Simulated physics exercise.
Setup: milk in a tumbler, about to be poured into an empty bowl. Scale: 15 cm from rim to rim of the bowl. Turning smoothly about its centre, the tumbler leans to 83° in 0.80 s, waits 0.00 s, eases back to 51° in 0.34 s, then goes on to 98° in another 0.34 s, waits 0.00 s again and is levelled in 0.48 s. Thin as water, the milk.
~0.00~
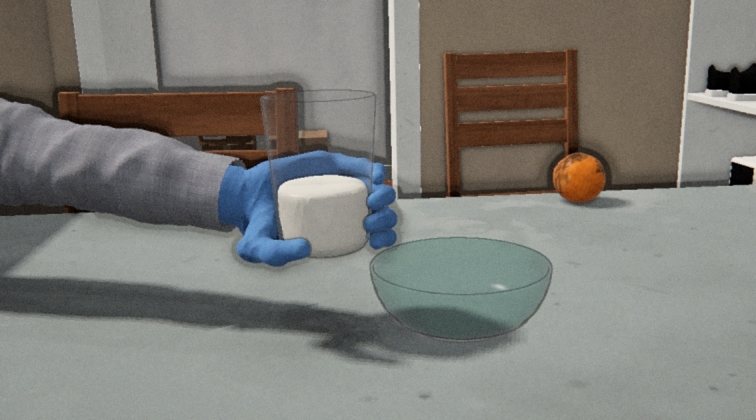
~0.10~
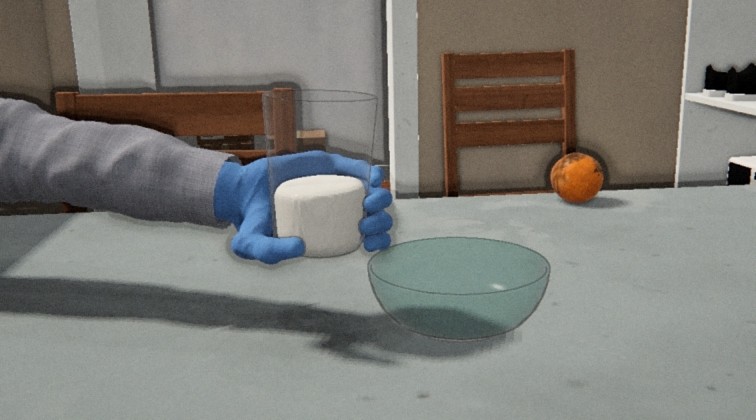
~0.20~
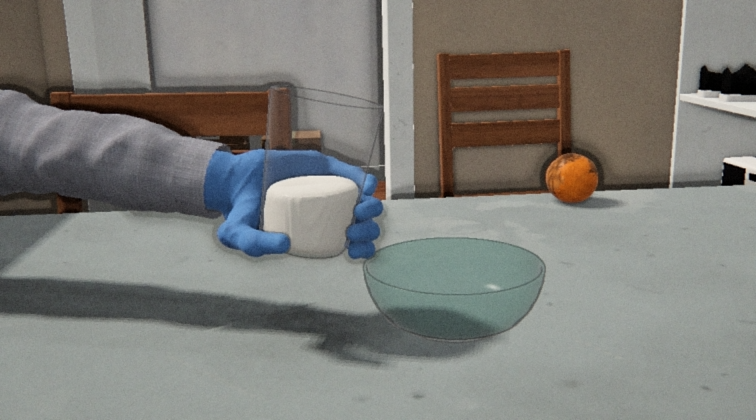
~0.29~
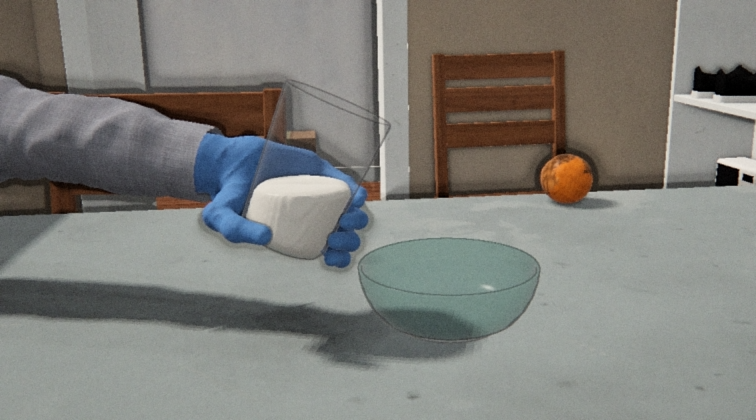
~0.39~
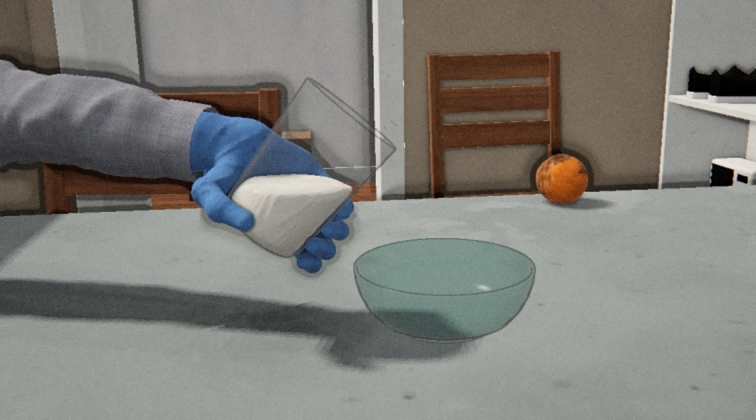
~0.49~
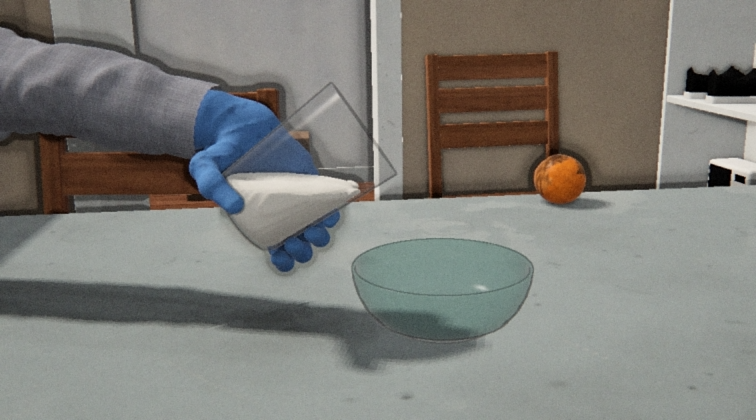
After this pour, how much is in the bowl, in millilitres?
I would say roughly 160 ml ends up there.
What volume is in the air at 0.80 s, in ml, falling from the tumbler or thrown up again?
It comes to about 35 ml.
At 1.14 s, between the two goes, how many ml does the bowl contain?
Roughly 80 ml.
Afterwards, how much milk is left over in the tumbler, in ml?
About 40 ml.
By 0.80 s the tilt is 83° and the bowl has 15 ml, the tumbler 170 ml, and 0 ml is on the table.
By 1.14 s the tilt is 51° and the bowl has 85 ml, the tumbler 120 ml, and 5 ml is on the table.
By 1.48 s the tilt is 98° and the bowl has 90 ml, the tumbler 100 ml, and 10 ml is on the table.
By 1.82 s the tilt is 18° and the bowl has 160 ml, the tumbler 45 ml, and 10 ml is on the table.
At rest the bowl has 160 ml, the tumbler 45 ml, and 10 ml is on the table.
